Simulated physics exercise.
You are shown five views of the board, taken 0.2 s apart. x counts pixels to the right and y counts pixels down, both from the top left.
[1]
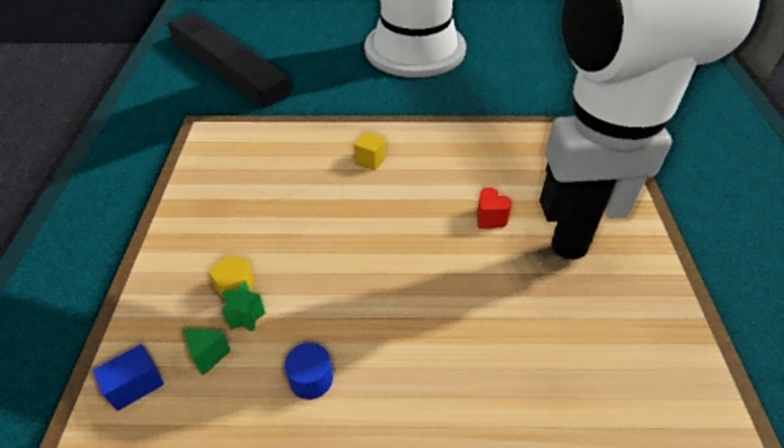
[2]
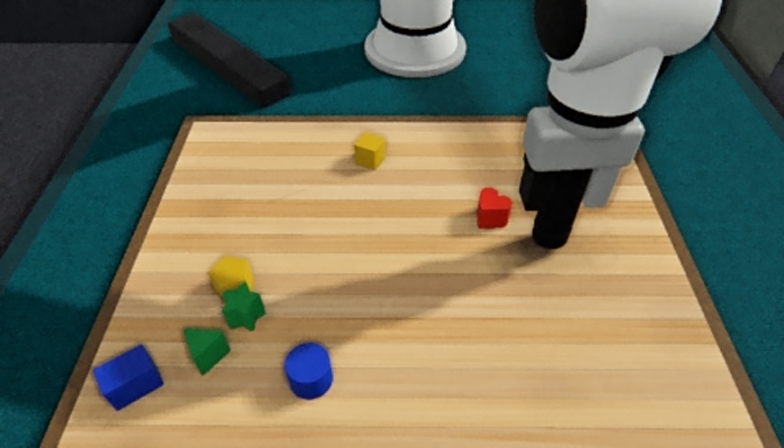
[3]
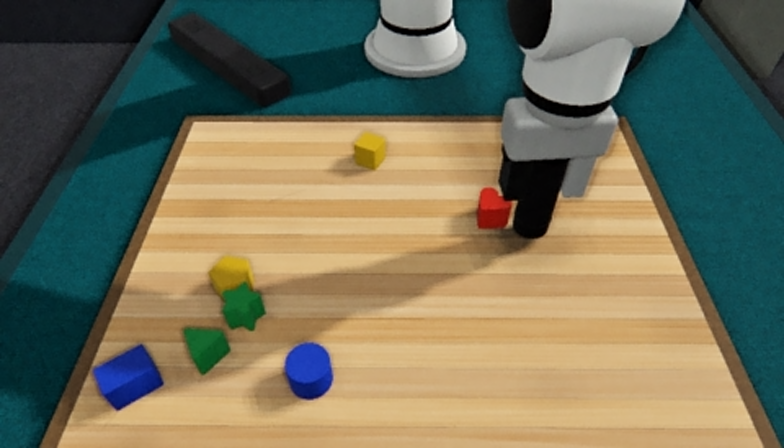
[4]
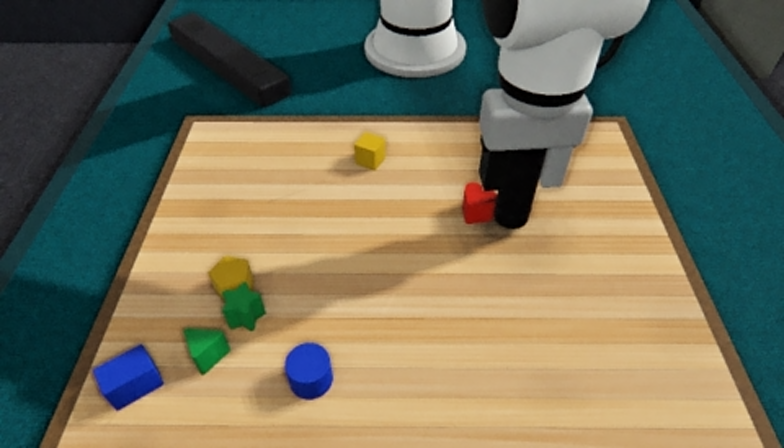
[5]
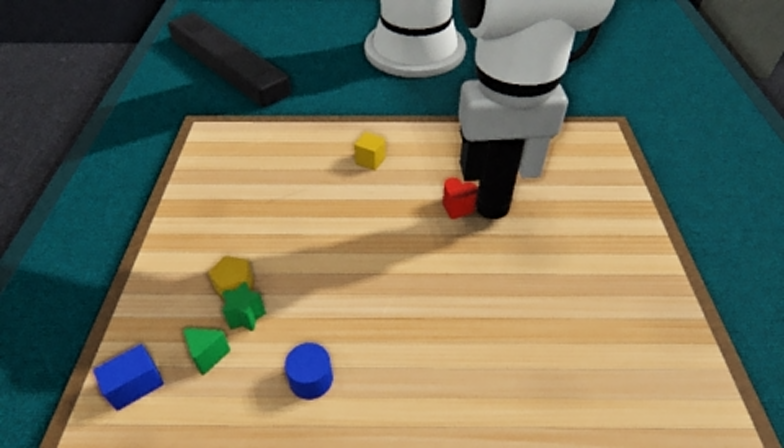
A robot arm moves left across the board and pushes the red heart-shaped block left.
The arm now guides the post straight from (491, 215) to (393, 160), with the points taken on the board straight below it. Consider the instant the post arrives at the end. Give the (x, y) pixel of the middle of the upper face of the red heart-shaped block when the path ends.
Its top centre lands on (418, 180).
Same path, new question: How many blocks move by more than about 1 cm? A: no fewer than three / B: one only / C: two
I'll go with B - one only.
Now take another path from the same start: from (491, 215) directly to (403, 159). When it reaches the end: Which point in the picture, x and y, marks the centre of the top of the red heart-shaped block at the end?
About (423, 179).
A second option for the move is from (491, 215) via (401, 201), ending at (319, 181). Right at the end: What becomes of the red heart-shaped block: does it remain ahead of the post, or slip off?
It rides in front to the end.
On the path given first. One third of the way, post (456, 189); red heart-shaped block (429, 182), turned 70° anticlockwise.
Two thirds of the way, post (423, 170); red heart-shaped block (418, 180), turned 110° anticlockwise.
At the end, post (393, 153); yellow square piece (365, 140), turned 15° anticlockwise; red heart-shaped block (418, 180), turned 110° anticlockwise.
